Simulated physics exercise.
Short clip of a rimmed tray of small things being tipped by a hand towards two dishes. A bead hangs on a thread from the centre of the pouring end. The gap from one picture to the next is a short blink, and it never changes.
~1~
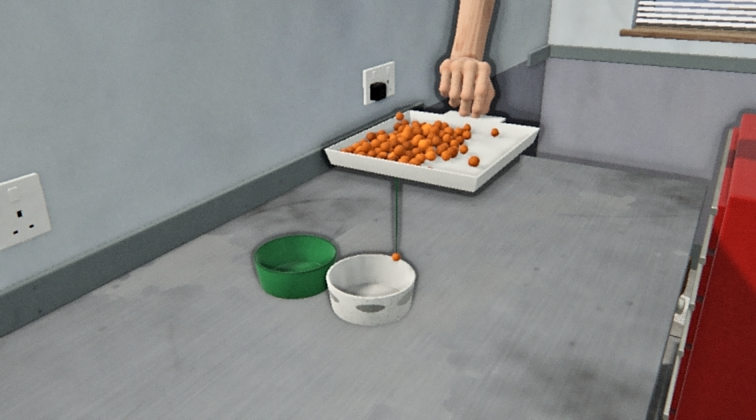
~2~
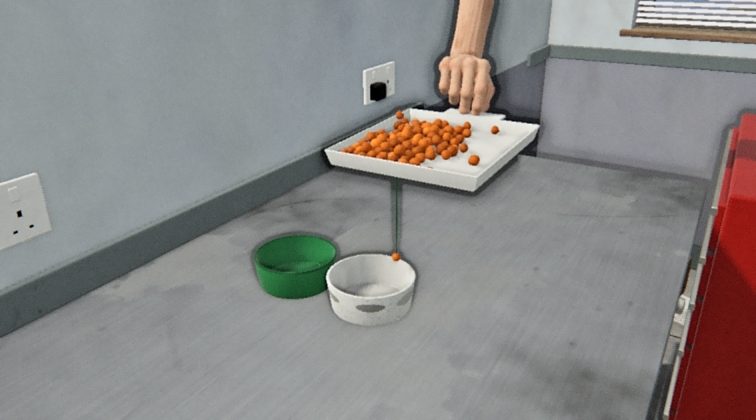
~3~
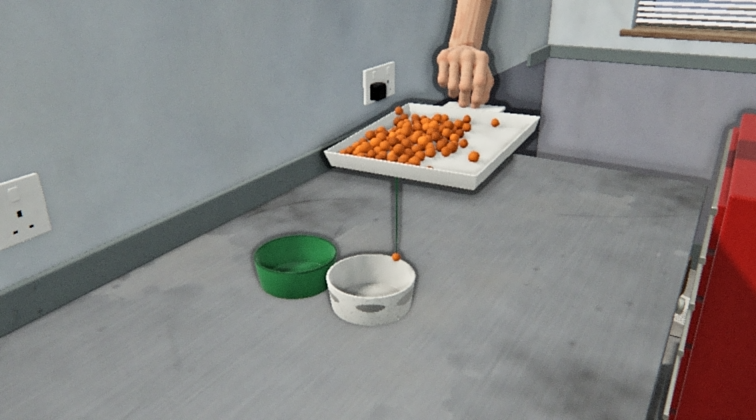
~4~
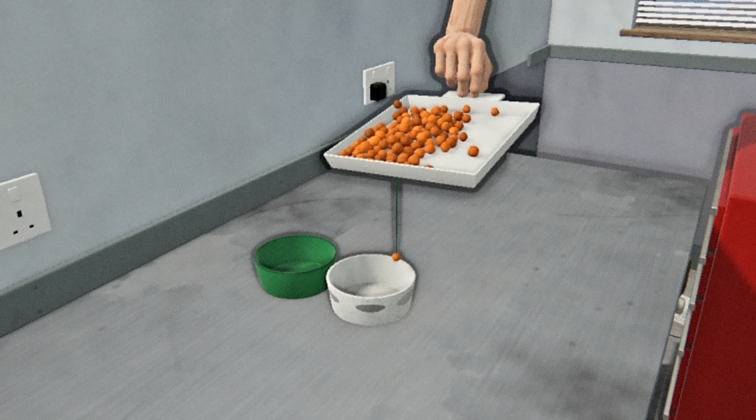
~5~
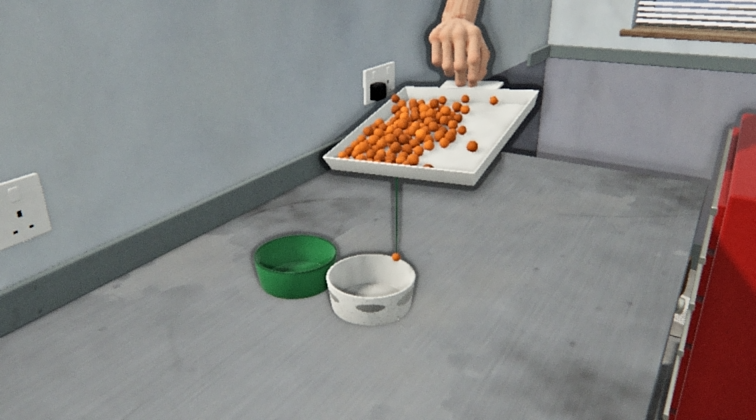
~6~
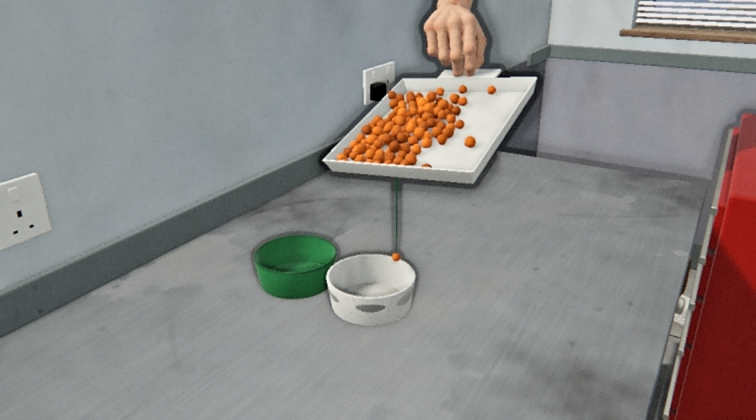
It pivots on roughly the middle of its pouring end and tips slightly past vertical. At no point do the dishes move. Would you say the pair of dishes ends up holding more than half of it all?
I would say yes, more than half.
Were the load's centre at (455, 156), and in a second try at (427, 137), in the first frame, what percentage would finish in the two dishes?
70 and 80 per cent.
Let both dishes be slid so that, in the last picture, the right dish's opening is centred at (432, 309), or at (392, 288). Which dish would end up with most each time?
First try, the dish to the left; second try, the dish to the left.
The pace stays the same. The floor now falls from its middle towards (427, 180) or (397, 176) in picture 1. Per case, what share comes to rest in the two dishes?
Shares: About 10 in a hundred, then about 40 in a hundred.
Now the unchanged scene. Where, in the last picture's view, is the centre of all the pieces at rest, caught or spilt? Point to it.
Once nothing moves, the middle sits near (320, 283).
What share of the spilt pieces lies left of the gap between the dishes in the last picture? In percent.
That's roughly 60 per cent of the pieces.
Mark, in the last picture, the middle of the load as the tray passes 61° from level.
Roughly at (368, 134).
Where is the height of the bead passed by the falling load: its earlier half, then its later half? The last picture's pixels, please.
Initially about (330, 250); subsequently about (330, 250).
Shortly afterwards, tray tipped steeply; all but a few on the tray; a little in the air.
Next, tray tipped right over; near a third on the tray; near a quarter in the right dish; near a quarter in the left dish; a little outside both; near a quarter in the air.
Some moments later, tray tipped past a quarter turn; near a third in the right dish; near half in the left dish; near a quarter outside both.
In the end, tray tipped past a quarter turn; near a third in the right dish; near half in the left dish; near a quarter outside both.
